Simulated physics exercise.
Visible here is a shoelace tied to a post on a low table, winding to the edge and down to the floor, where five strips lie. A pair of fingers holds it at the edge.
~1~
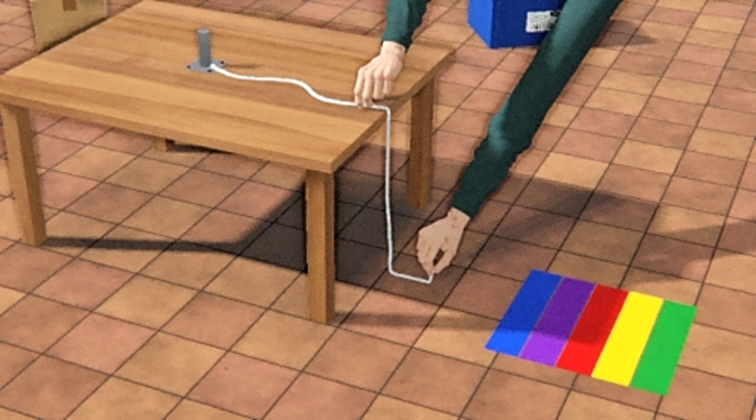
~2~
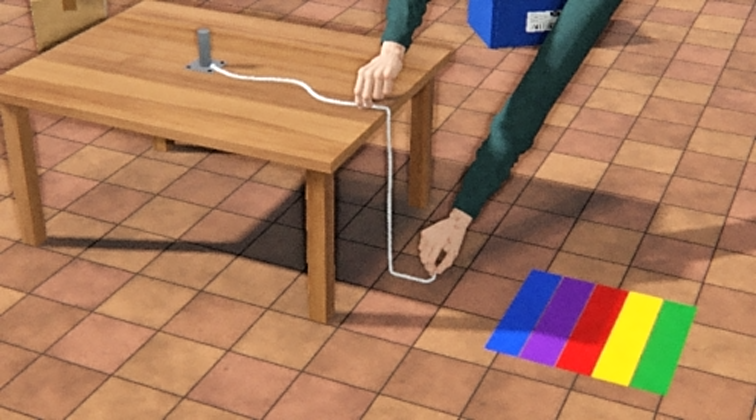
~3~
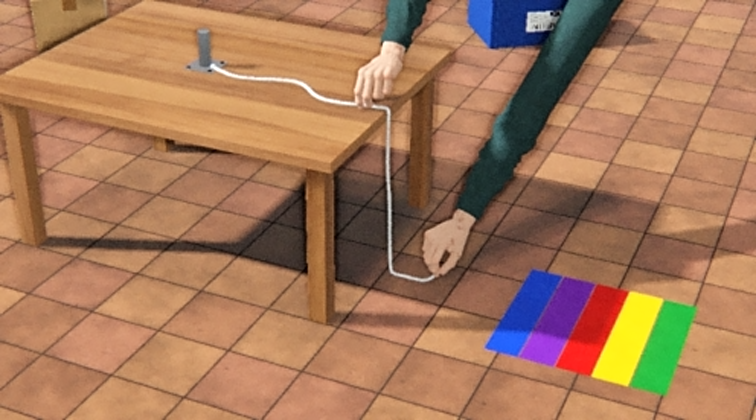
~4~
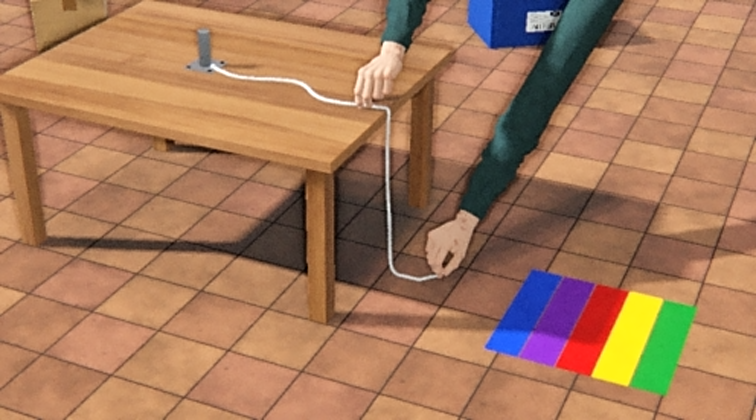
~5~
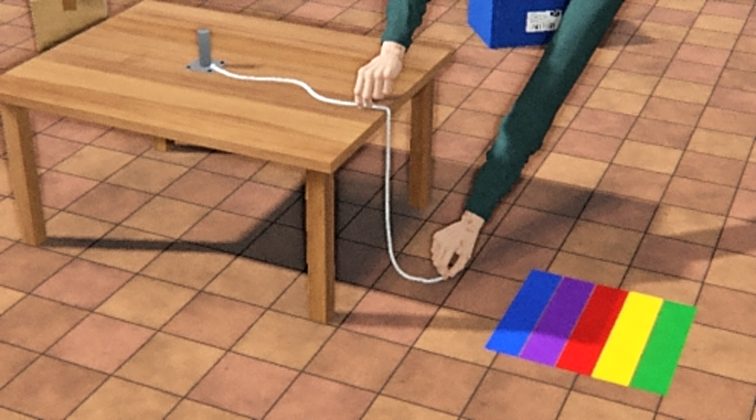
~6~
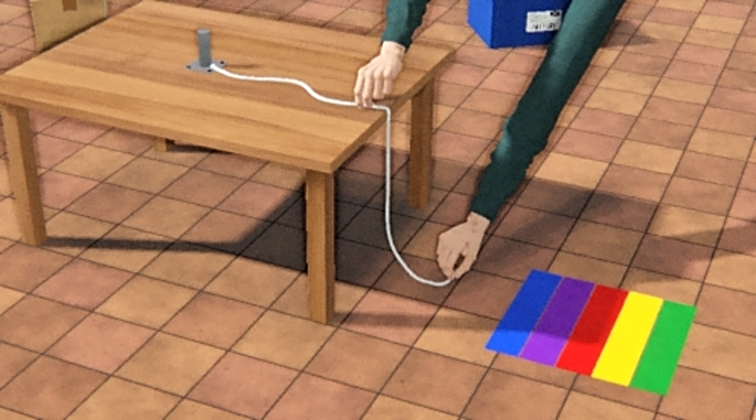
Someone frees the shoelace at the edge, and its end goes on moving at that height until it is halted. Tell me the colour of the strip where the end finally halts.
It halts over purple.
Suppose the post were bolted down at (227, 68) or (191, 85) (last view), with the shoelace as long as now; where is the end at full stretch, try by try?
Try 1 near (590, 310), try 2 near (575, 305).
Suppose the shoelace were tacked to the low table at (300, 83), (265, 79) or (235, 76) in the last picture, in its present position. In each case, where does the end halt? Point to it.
Estimated spots in sequence: (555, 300), (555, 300), (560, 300).
Soon after, end near (506, 289); short of the strips.
After that, end near (541, 297); over blue.
At the stop, end near (561, 302); over purple. It halts on the purple strip.
